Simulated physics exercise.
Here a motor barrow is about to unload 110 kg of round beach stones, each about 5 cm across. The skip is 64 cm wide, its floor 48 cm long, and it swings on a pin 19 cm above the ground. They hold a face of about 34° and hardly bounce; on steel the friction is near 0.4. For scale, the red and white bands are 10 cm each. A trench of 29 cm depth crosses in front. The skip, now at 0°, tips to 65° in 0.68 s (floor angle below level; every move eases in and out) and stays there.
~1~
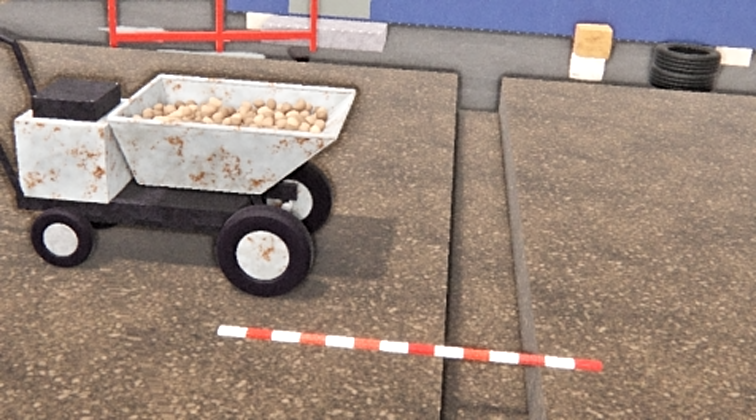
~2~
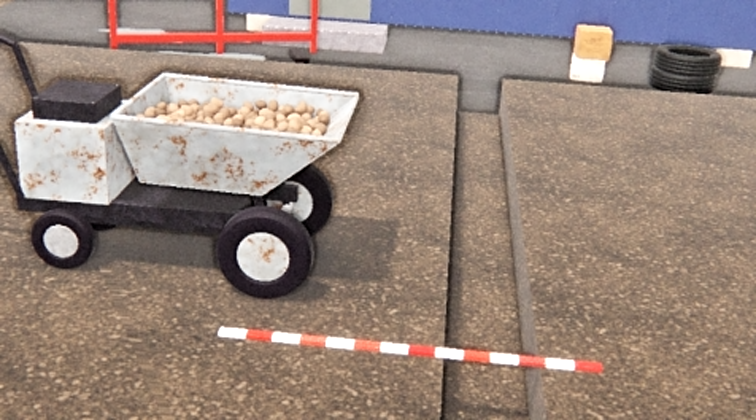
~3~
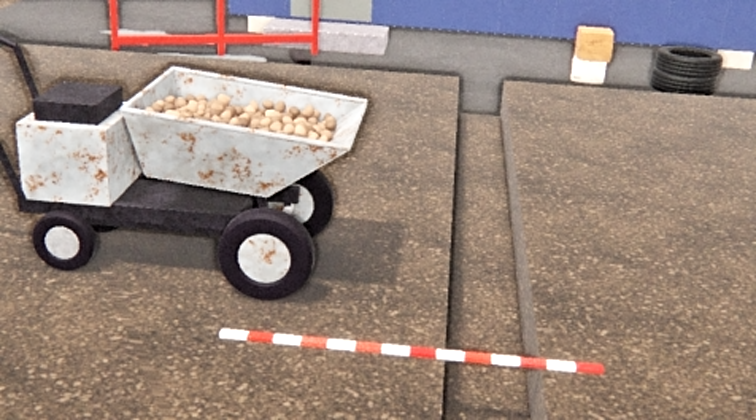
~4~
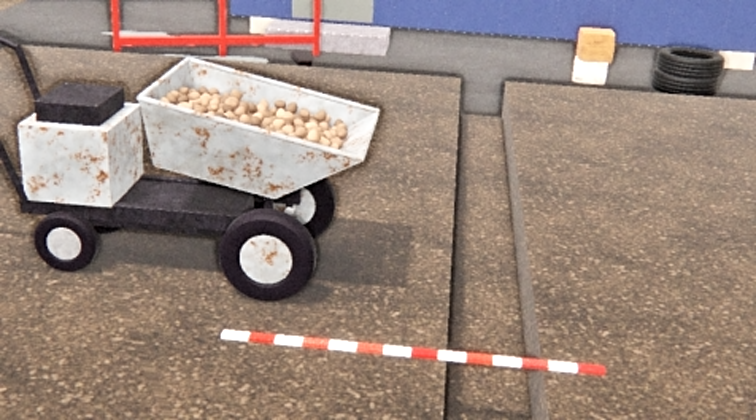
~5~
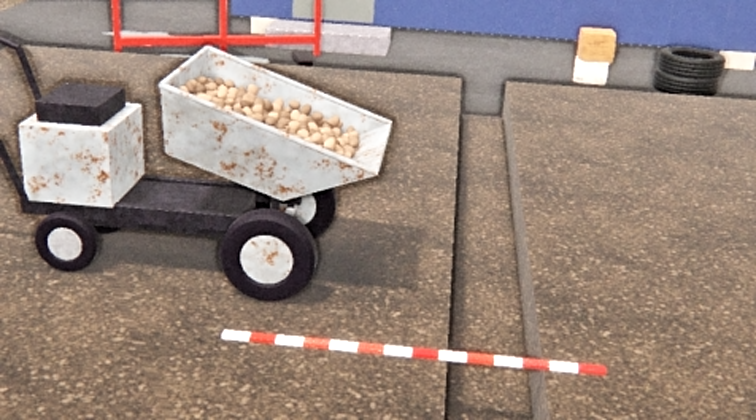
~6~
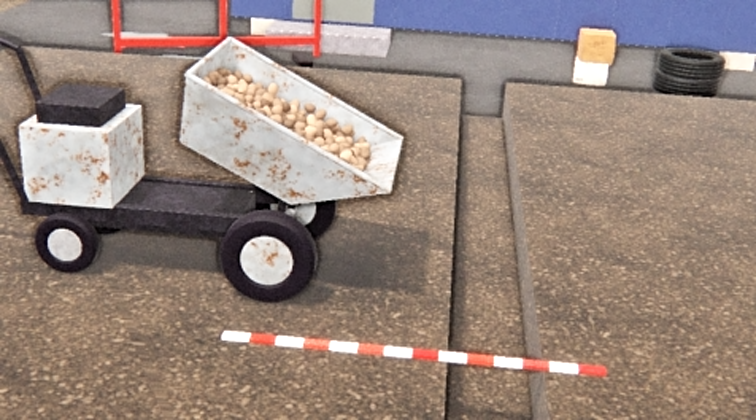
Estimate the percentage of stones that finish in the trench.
Some 94 per cent of it.
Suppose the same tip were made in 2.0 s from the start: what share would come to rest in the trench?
In that case some 90 per cent.
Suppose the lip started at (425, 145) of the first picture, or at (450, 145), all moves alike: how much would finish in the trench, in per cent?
First some 35, then 15 per cent.
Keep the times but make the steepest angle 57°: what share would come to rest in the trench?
Then about 95 per cent.
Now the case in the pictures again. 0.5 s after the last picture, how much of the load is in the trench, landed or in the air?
About 15 per cent by then.
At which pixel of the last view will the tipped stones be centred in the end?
Around (489, 330).
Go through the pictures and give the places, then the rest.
The skip is at 0°, its lip at (335, 138); the top of the load is at (256, 111), in the first picture.
Lip at (339, 141), floor tilted 1°, highest stones at (246, 111), in the second picture.
The skip is at 5°, its lip at (349, 149); the top of the load is at (206, 106), in the third picture.
The skip is at 11°, its lip at (363, 159); the top of the load is at (212, 99), in the fourth picture.
The skip is at 19°, its lip at (377, 173); the top of the load is at (222, 90), in the fifth picture.
The skip is at 27°, its lip at (390, 191); the top of the load is at (225, 78), in the sixth picture.
Then, 0.2 s after the last picture the floor is at 55°, 100 % in the skip; the foremost stones are at (401, 219).
Then, 0.5 s after the last picture the floor is at 65°, 72 % in the skip, 13 % short of the trench, 15 % in the trench; the foremost stones are at (487, 293).
Then, 0.8 s after the last picture the floor is at 65°, 14 % in the skip, 12 % short of the trench, 74 % in the trench; the foremost stones are at (535, 337).
Then, 2.8 s after the last picture the floor is at 65°, 0 % in the skip, 6 % short of the trench, 94 % in the trench; the foremost stones are at (556, 355).
